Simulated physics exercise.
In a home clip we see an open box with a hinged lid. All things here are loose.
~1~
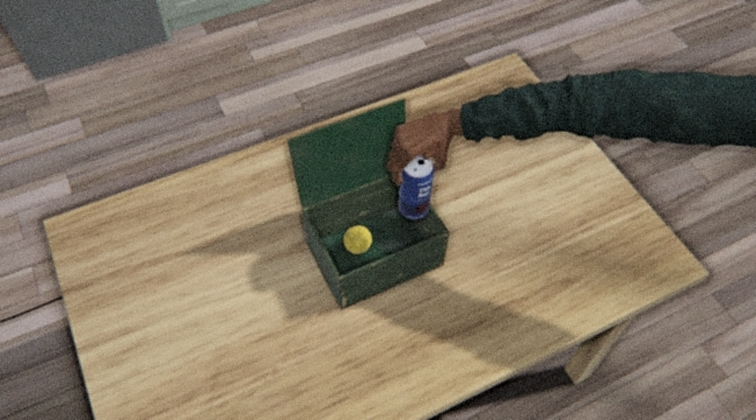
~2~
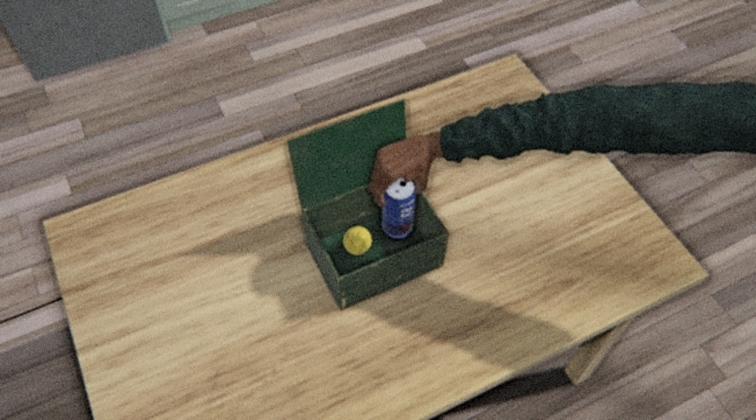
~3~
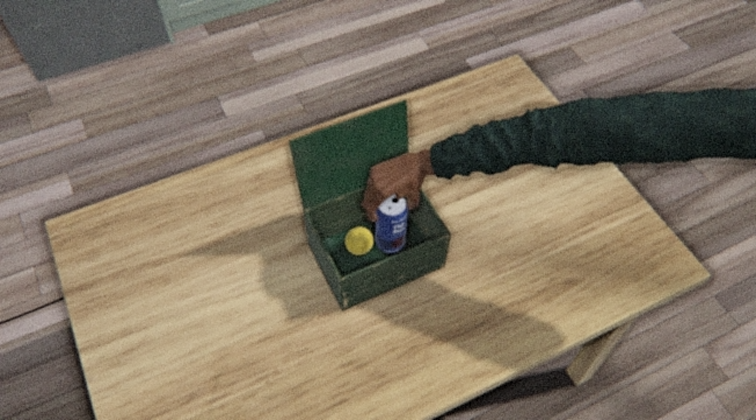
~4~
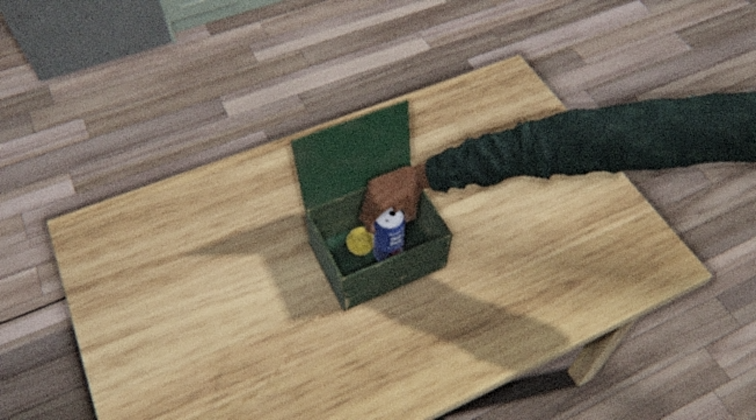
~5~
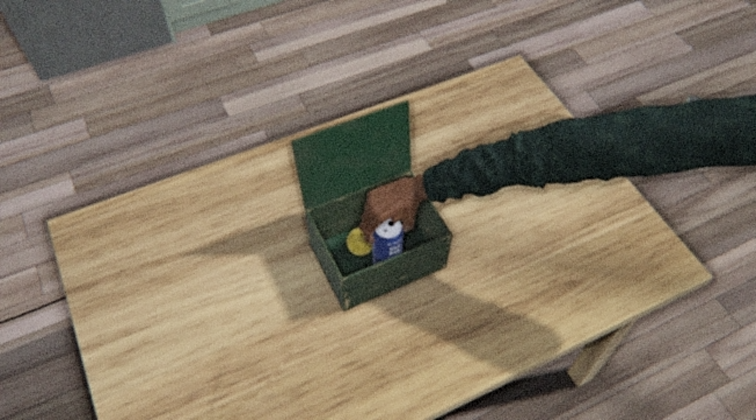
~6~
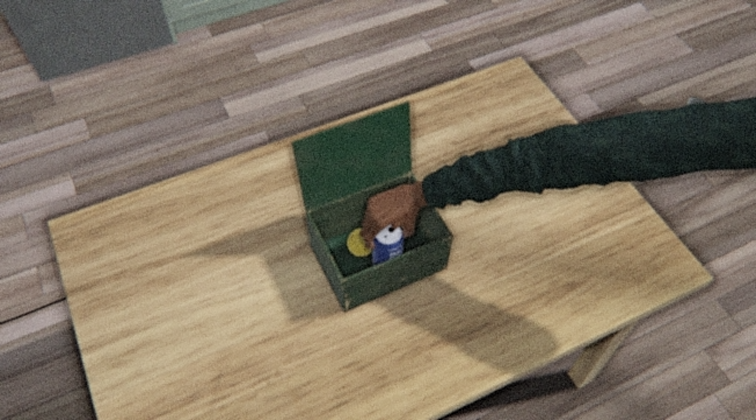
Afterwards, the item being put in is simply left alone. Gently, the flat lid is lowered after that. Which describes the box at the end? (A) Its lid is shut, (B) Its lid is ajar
B.
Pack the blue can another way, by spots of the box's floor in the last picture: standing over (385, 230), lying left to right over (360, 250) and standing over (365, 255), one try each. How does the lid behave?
In order: Lid stays open, lid shuts, lid shuts.
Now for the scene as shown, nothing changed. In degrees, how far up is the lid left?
Near 6°.
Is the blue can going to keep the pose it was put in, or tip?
The blue can stays as it was set.
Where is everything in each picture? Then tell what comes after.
The first picture shows still above its spot; blue can (416, 188); yellow apple (358, 240).
The second picture shows still above its spot; blue can (399, 209); yellow apple (357, 241).
The third picture shows still above its spot; blue can (391, 224); yellow apple (359, 241).
The fourth picture shows still above its spot; blue can (389, 236); yellow apple (361, 241).
The fifth picture shows still above its spot; blue can (387, 245).
The sixth picture shows in place under the hand.
Then, 1.30 s past the last view, lid 77° above the rim.
Then, 2.00 s past the last view, lid 33° above the rim.
Then, 2.90 s past the last view, lid 7° above the rim.
Finally, lid 7° above the rim; both still in place. Final places as the last picture's camera would see them, blue can near (388, 252).
